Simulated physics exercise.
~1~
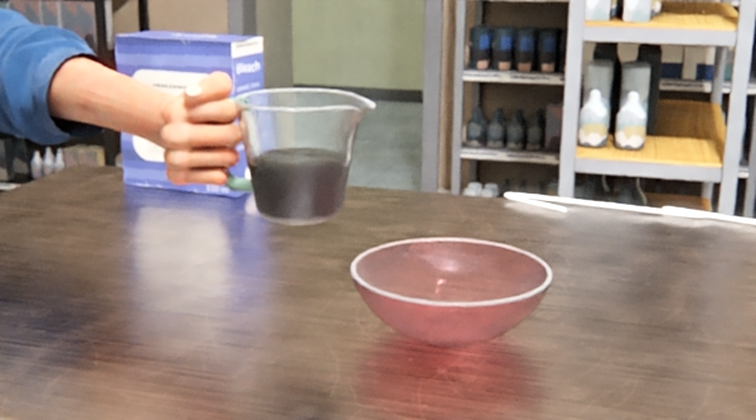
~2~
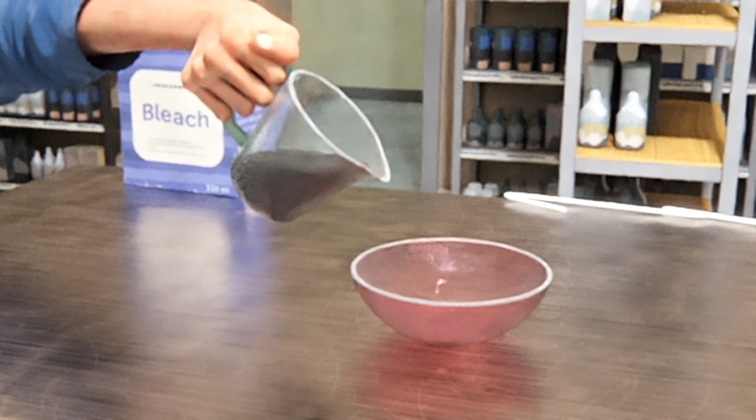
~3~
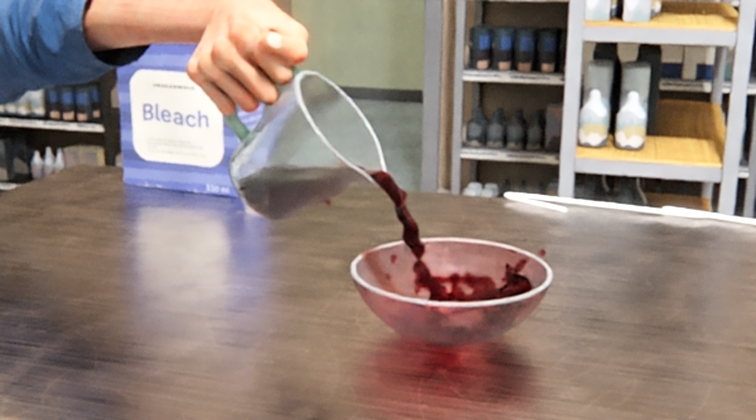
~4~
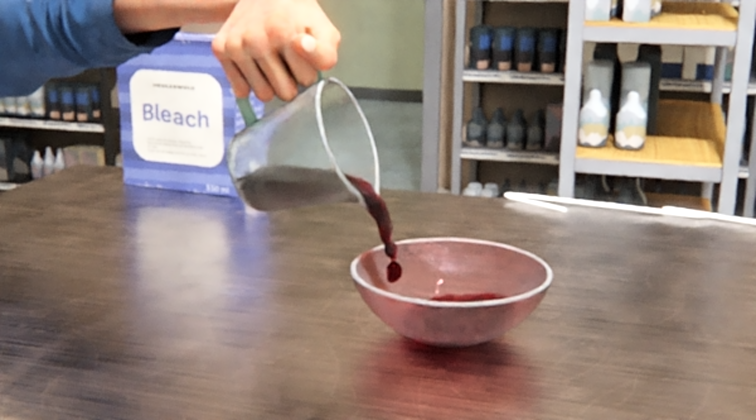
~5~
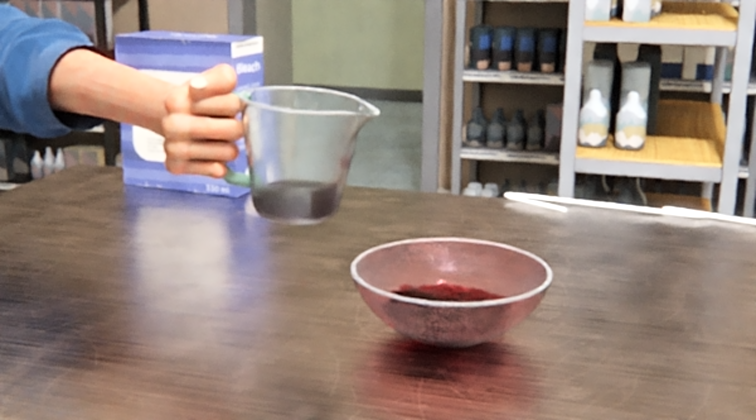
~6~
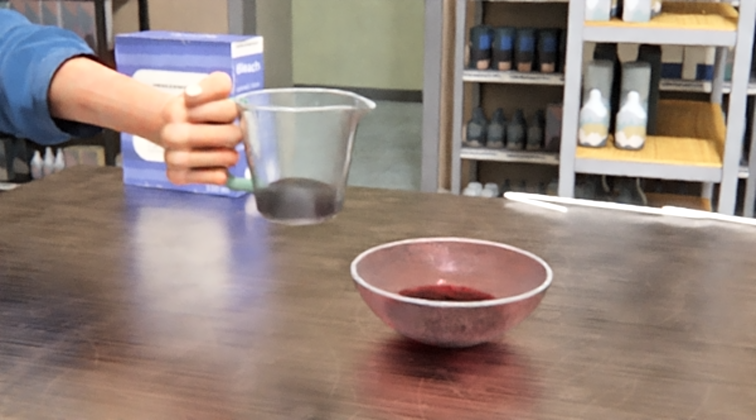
In the video, a hand tips a clear measuring jug of dark wine and pours a red stream into a pinkish bowl on a dark counter, then levels the jug, leaving some wine in it and a shallow red pool in the bowl.
